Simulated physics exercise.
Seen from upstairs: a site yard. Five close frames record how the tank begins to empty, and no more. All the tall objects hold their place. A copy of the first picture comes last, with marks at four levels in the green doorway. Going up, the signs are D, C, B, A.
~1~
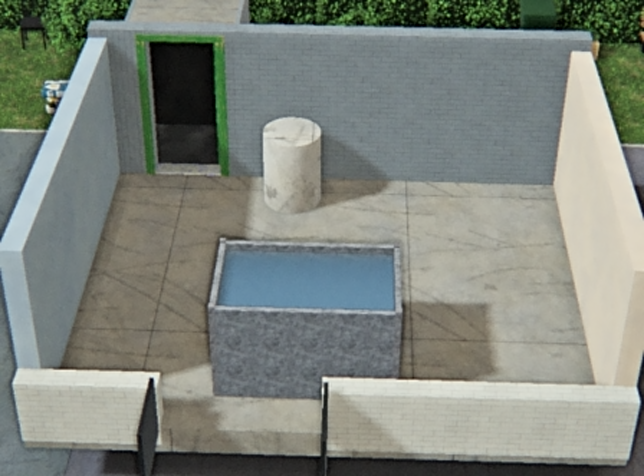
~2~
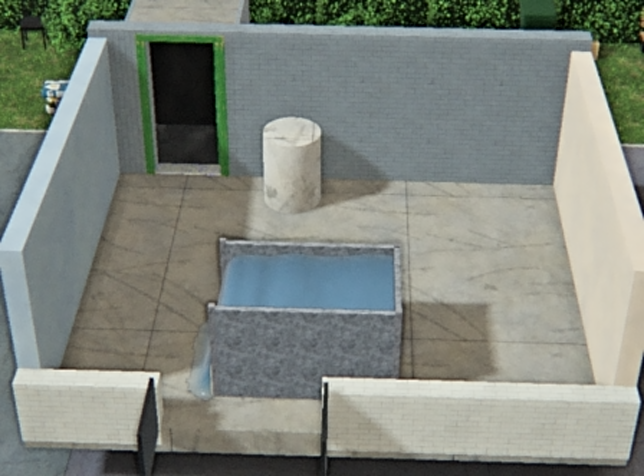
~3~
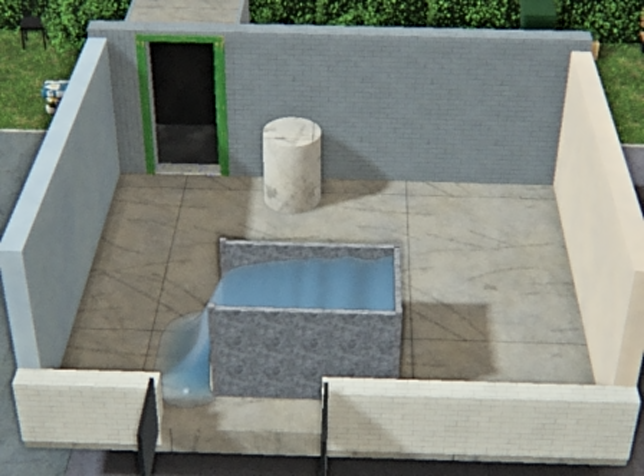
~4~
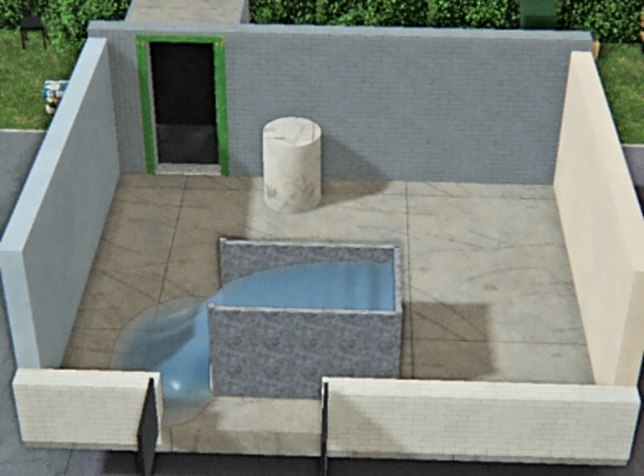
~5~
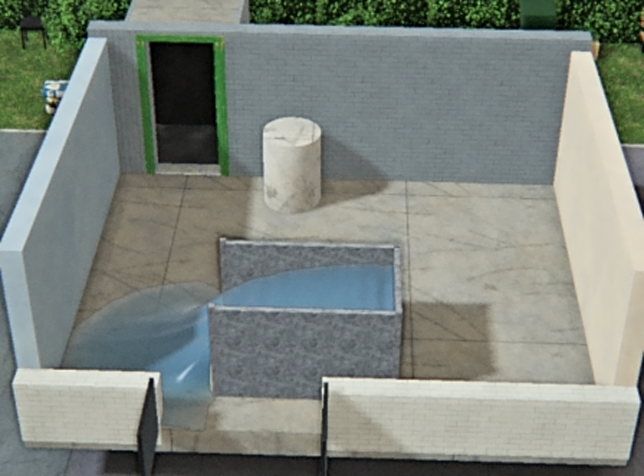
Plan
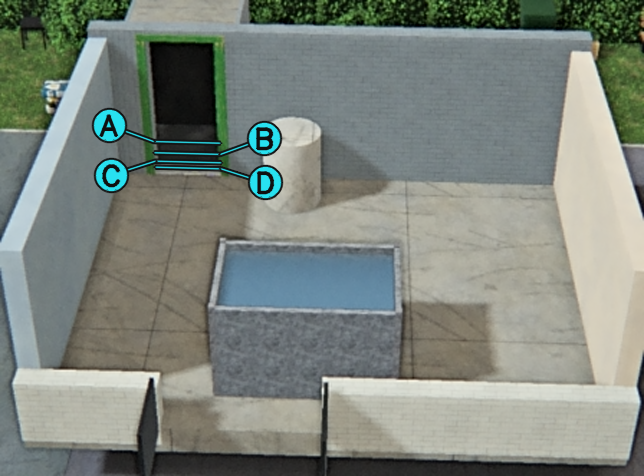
Water pours out the left side of a stone tank and spreads across the yard floor.
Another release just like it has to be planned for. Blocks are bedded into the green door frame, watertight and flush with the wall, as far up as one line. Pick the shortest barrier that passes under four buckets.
The answer is line B.
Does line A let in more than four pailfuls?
No, not at all.
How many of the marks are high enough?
Two of the four.
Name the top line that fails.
C it is.
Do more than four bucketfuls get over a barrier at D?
Yes, that goes wrong.
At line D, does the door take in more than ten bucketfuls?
Yes.
On the marked copy, A at (186, 142); B at (187, 153); C at (188, 161); D at (188, 168); from the bottom up D, C, B, A.
If A is chosen, nothing gets over.
If B is chosen, a bucket or two gets in.
If C is chosen, about 12 bucketfuls get in.
If D is chosen, dozens of bucketfuls pour in.
